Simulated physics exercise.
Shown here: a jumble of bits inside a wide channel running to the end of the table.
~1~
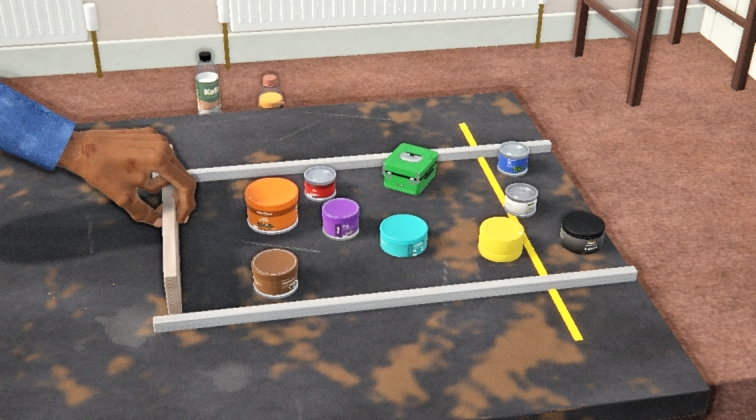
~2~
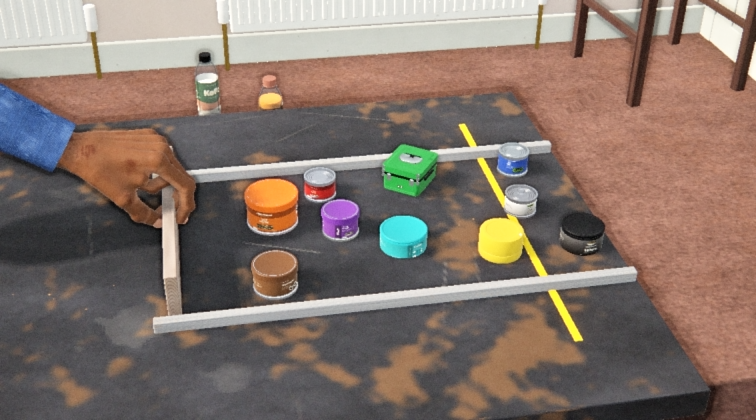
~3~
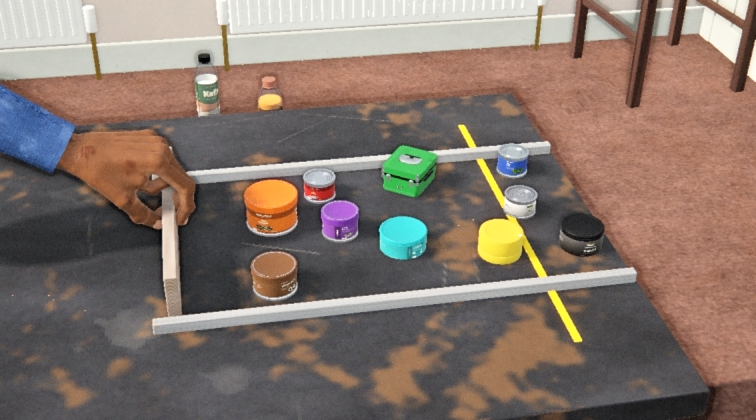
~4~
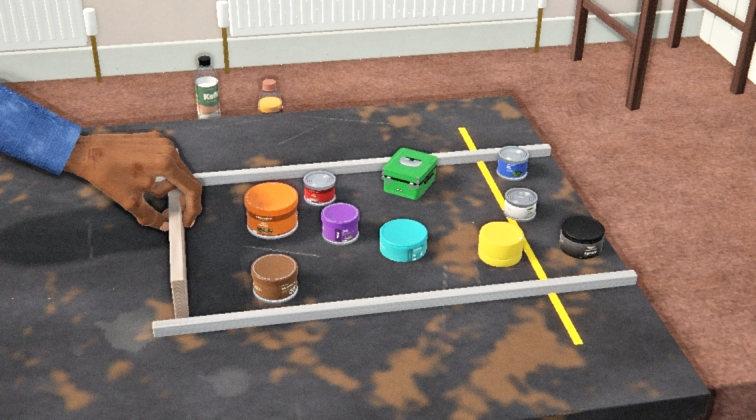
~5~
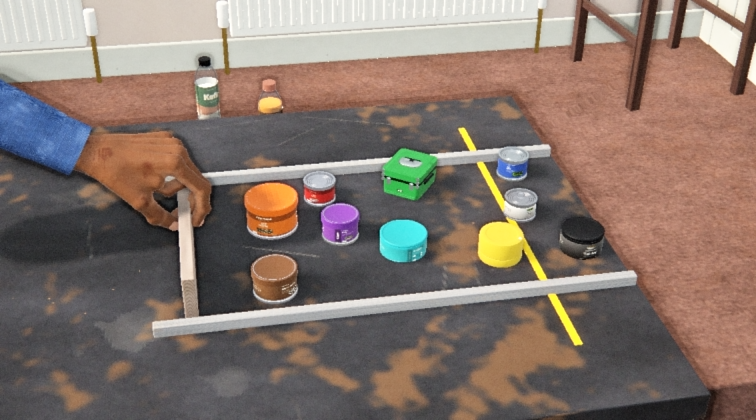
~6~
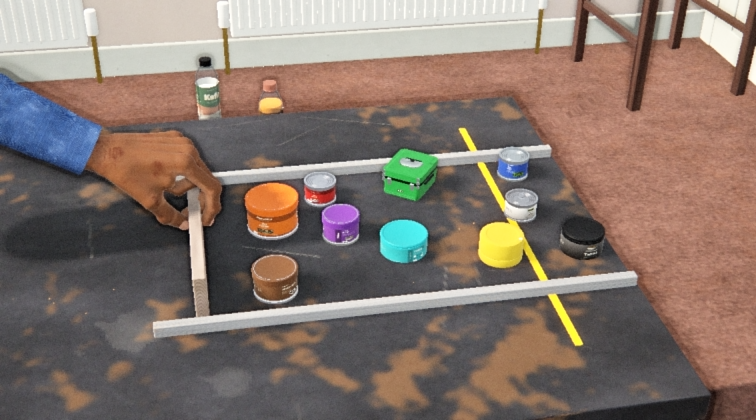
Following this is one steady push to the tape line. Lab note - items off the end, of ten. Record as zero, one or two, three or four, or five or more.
Turns out the ones that don't stay up top number one or two.
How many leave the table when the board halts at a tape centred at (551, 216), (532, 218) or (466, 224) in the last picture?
It would be 5, 2 and 0.
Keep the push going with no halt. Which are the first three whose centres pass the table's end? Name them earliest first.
Order: Blue pot, then black tub, then yellow lid.
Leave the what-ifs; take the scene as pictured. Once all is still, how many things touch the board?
In total, 5.
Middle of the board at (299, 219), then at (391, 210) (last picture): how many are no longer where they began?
Counting first: 3, next 6.
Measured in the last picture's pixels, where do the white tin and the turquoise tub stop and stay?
First at (560, 207); second at (549, 238).
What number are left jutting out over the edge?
It totals 1.
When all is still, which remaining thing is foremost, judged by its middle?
Looks like the black tub to me.
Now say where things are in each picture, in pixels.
Black tub (582, 233); blue pot (513, 159); white tin (521, 201); board (171, 225); tape (511, 215), in the first frame.
Blue pot (513, 160); brown pot (275, 275), in the second frame.
White tin (520, 202); red tin (319, 186), in the third frame.
Black tub (582, 237); board (177, 229), in the fourth frame.
Blue pot (513, 164); orange pot (272, 211), in the fifth frame.
Black tub (582, 238); blue pot (513, 164); white tin (521, 206); board (197, 228); tape (511, 220), in the sixth frame.
Soon after, none off yet; black tub at rest near (582, 238); blue pot at rest near (513, 164); white tin at rest near (521, 206).
By the end, the number that fall off is one or two; fallen, blue pot.
